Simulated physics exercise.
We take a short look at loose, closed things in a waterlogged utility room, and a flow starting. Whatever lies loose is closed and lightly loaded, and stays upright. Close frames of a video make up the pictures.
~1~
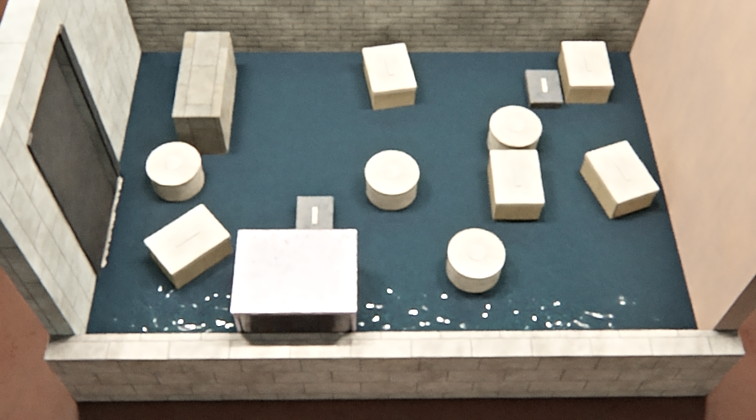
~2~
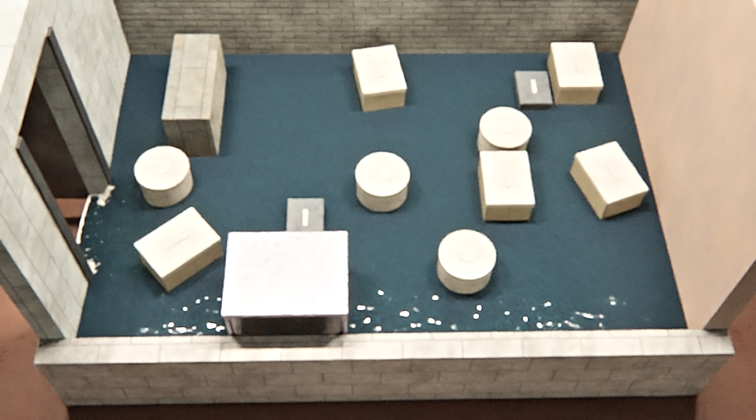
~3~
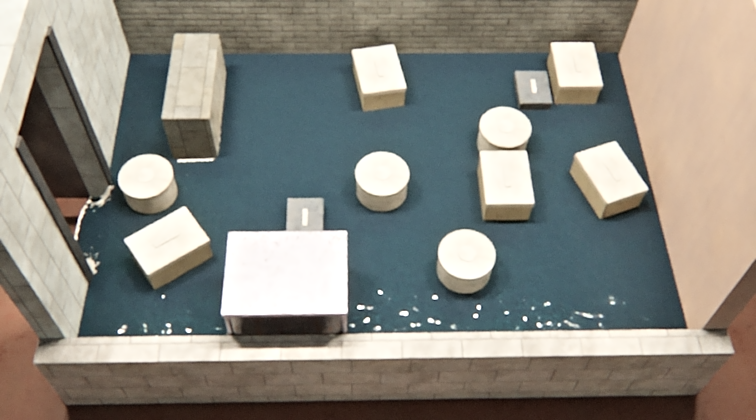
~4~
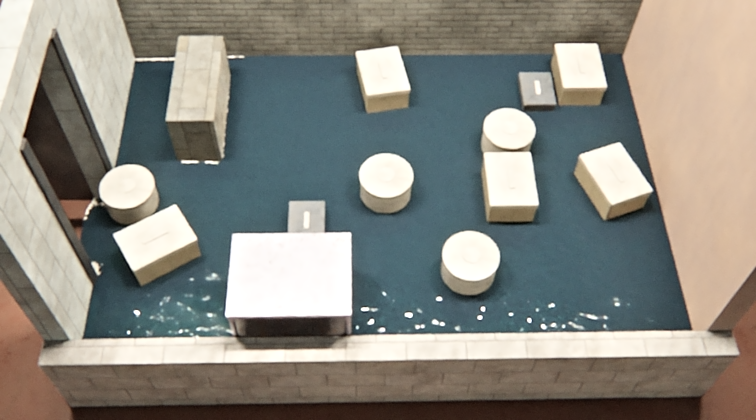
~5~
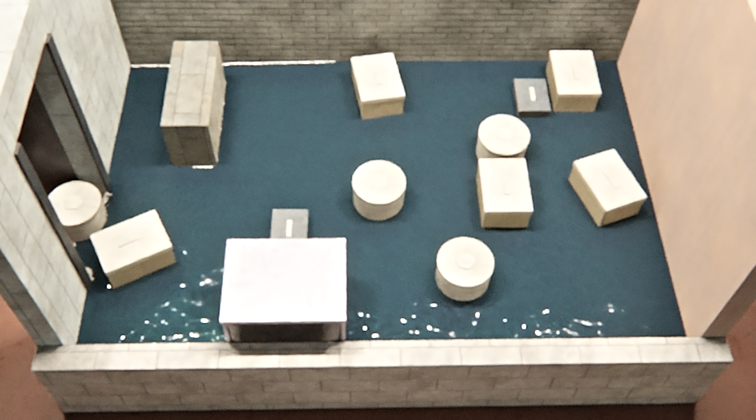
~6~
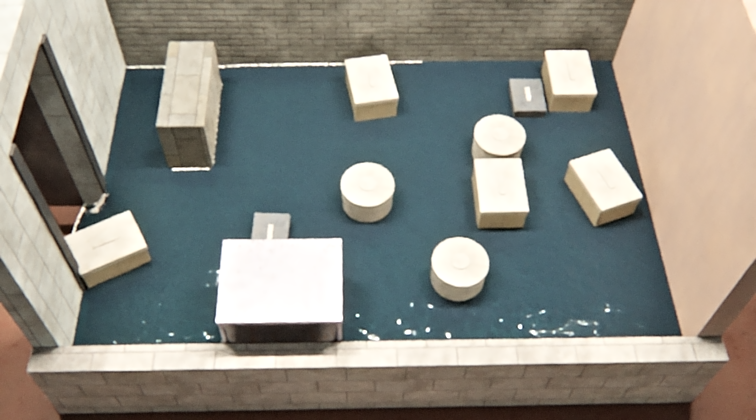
At the start, pale boxes and round tubs sit in dark water in a walled room, and the doorway on the left opens. The nearest round tub drifts left and passes out through the gap, while a pale box follows to the opening; the middle tub shifts slightly left.
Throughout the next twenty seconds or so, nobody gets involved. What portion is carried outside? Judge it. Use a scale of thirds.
On that scale, between one and two thirds.
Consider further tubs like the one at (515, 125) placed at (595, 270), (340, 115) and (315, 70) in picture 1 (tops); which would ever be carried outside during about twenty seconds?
The three, in sequence: Remains behind, departs and remains behind.
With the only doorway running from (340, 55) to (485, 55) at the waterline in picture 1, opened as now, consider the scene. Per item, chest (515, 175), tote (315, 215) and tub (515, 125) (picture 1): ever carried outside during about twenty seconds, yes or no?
The first makes it out, the second makes it out, the last makes it out.
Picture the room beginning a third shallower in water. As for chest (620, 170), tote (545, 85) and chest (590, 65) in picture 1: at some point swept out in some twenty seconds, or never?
Outcomes, first to last: Kept back, kept back, kept back.
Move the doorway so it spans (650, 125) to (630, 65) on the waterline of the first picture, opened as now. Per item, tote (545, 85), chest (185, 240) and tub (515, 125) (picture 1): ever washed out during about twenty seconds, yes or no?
In turn: Washed out, kept in, through.
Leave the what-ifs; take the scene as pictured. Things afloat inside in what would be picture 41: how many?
By my count, 6.
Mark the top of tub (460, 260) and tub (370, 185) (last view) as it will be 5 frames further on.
First object near (423, 254); second object near (295, 189).
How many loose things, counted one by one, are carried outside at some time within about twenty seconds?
I count 5 of them.
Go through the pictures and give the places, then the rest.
In the first frame, a chest at (187, 238), afloat; a tote at (315, 216), afloat; 0 of 11 have shifted.
In the second frame, a chest at (177, 241), afloat; a tote at (305, 218), afloat; 0 of 11 have shifted.
In the third frame, a chest at (167, 240) floats, close to its start; a tote at (305, 218) floats; 2 of 11 have shifted.
In the fourth frame, a chest at (155, 237) floats, close to its start; a tote at (307, 221), afloat; 2 of 11 have shifted.
In the fifth frame, a chest at (131, 241), afloat, a stride from its start; a tote at (289, 229) floats, close to its start; 3 of 11 have shifted.
In the sixth frame, a chest at (105, 242) floats, a stride from its start; a tote at (270, 233) floats, close to its start; 4 of 11 have shifted.
A moment on, 2 of 11 are out; 9 afloat.
Next, 4 of 11 are out; 7 afloat.
Later, 5 of 11 are out; 6 afloat.
In the end, 5 of 11 are out; 1 afloat.
